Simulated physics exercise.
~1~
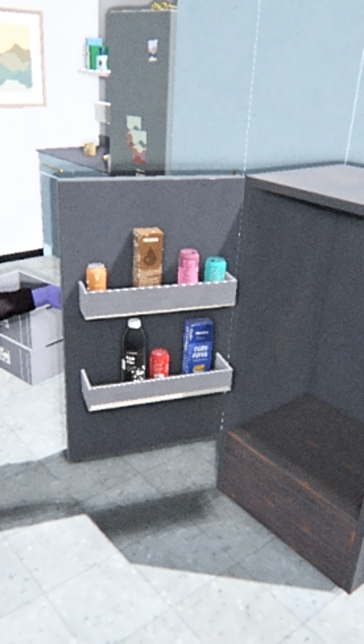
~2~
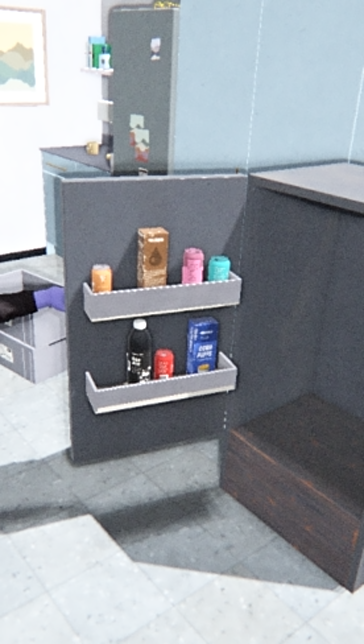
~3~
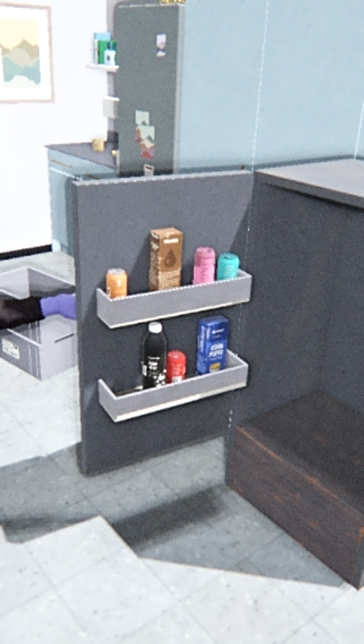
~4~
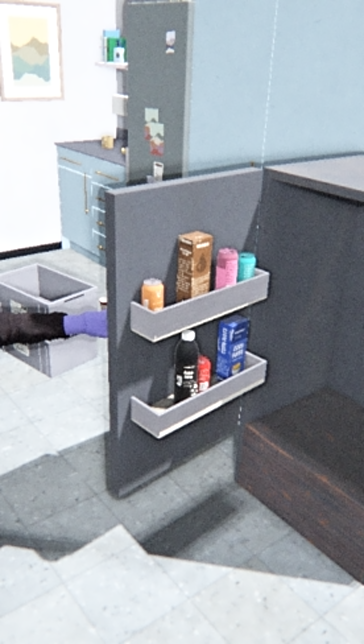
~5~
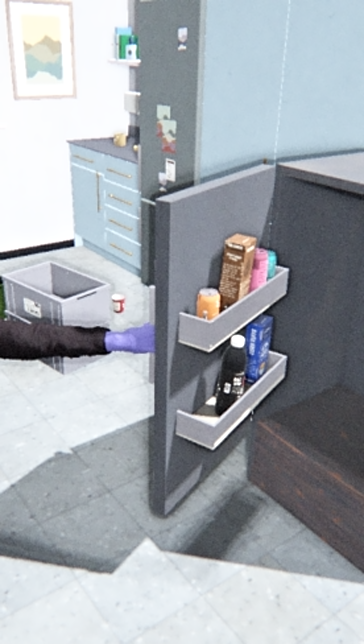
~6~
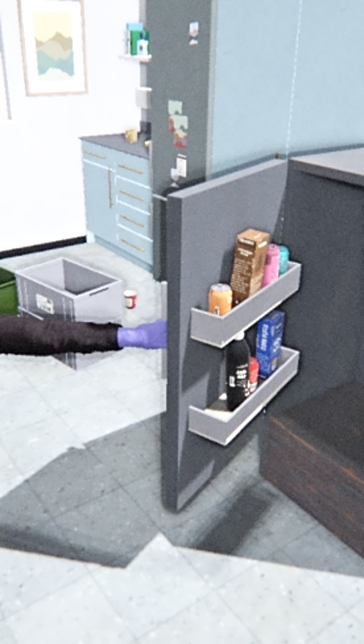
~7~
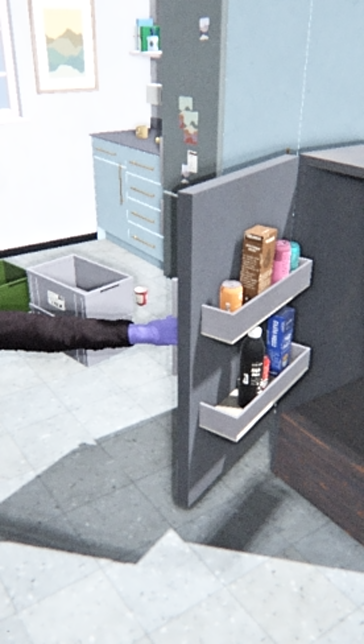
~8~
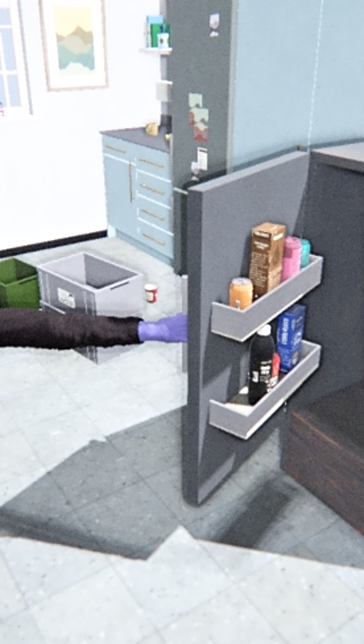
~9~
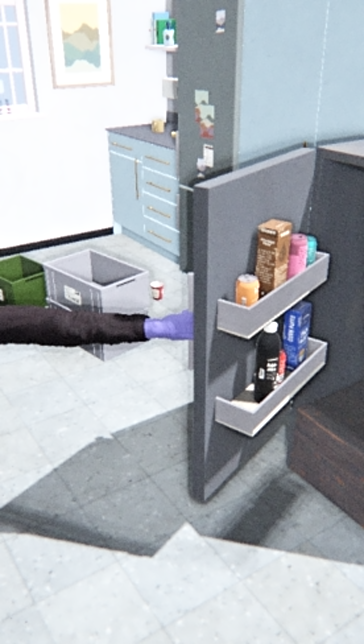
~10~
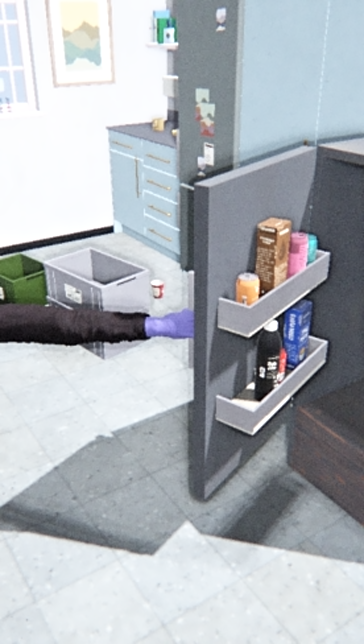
In a workshop, a gloved hand swings a racked cabinet door, and its containers stay upright.
